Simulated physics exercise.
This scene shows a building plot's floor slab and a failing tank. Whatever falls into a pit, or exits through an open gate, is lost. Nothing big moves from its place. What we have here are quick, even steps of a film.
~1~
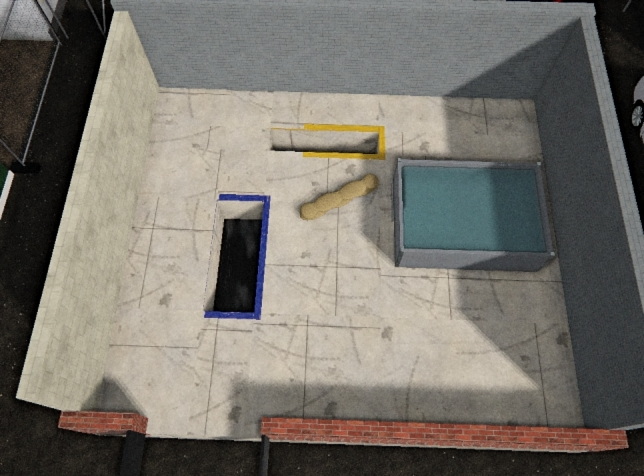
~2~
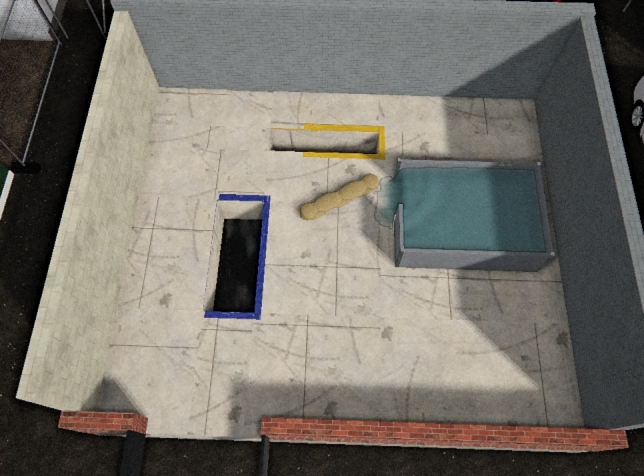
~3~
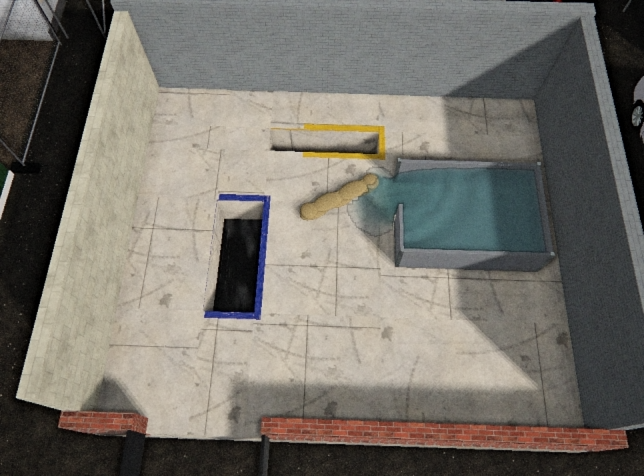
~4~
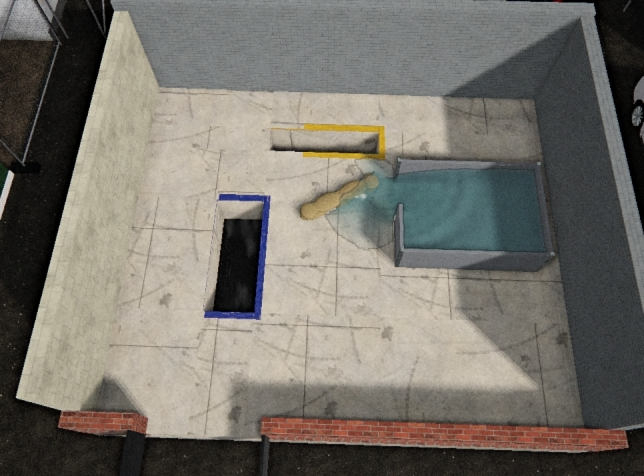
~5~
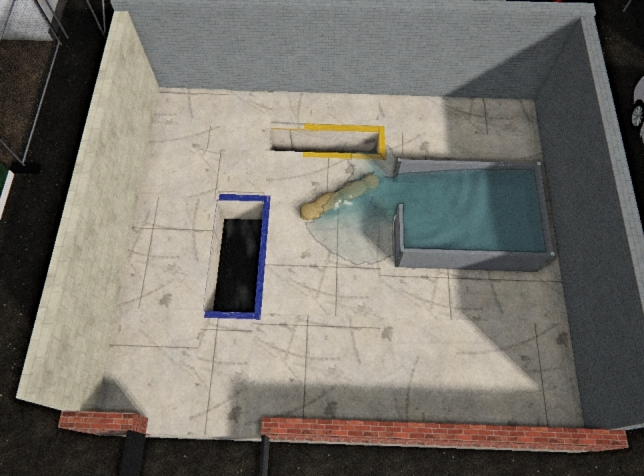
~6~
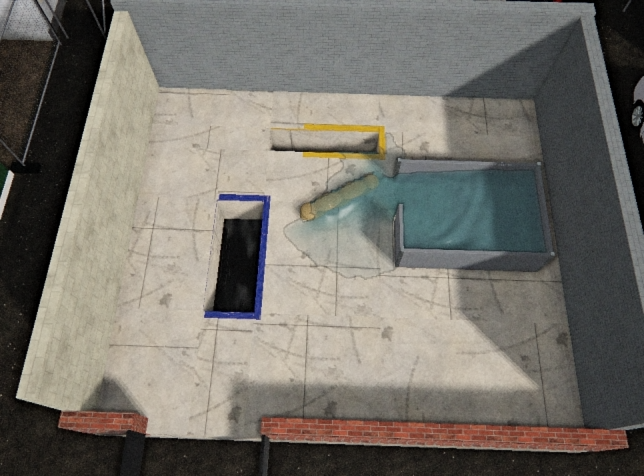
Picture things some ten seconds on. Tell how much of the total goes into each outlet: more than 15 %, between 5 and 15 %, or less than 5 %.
In order: I'd say the gate drains a fair bit - five to fifteen per cent; I'd say the yellow pit drains a lot - upwards of fifteen per cent; I'd say the blue pit drains a lot - upwards of fifteen per cent.
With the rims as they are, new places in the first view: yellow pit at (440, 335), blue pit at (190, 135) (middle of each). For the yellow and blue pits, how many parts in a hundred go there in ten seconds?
Yellow: 2 %; blue: 14 %.
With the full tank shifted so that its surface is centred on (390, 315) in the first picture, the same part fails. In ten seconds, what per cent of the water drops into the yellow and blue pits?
After ten seconds: Yellow pit 0 percent, blue pit 65 percent.
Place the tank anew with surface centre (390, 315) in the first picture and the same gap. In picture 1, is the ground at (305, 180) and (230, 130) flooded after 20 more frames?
First spot spared, second spot spared.
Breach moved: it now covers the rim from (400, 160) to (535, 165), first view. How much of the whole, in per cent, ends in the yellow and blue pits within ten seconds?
Per cent: Yellow 35, blue 4.
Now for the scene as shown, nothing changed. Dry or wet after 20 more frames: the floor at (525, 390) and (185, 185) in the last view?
Spared, soaked.
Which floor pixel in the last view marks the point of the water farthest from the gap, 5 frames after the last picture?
Close to (262, 312).
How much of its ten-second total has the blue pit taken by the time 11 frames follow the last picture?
It would be roughly 25 percent of the ten-second total.
A moment on, water covers 15 % of the floor; the gate 0 %, the yellow pit 3 %, the blue pit 1 %.
Next, water covers 25 % of the floor; the gate 0 %, the yellow pit 7 %, the blue pit 6 %.
Then, water covers 35 % of the floor; the gate 3 %, the yellow pit 11 %, the blue pit 12 %.
Later, water covers 40 % of the floor; the gate 8 %, the yellow pit 16 %, the blue pit 17 %.
In the end, water covers 45 % of the floor; the gate 13 %, the yellow pit 19 %, the blue pit 22 %.
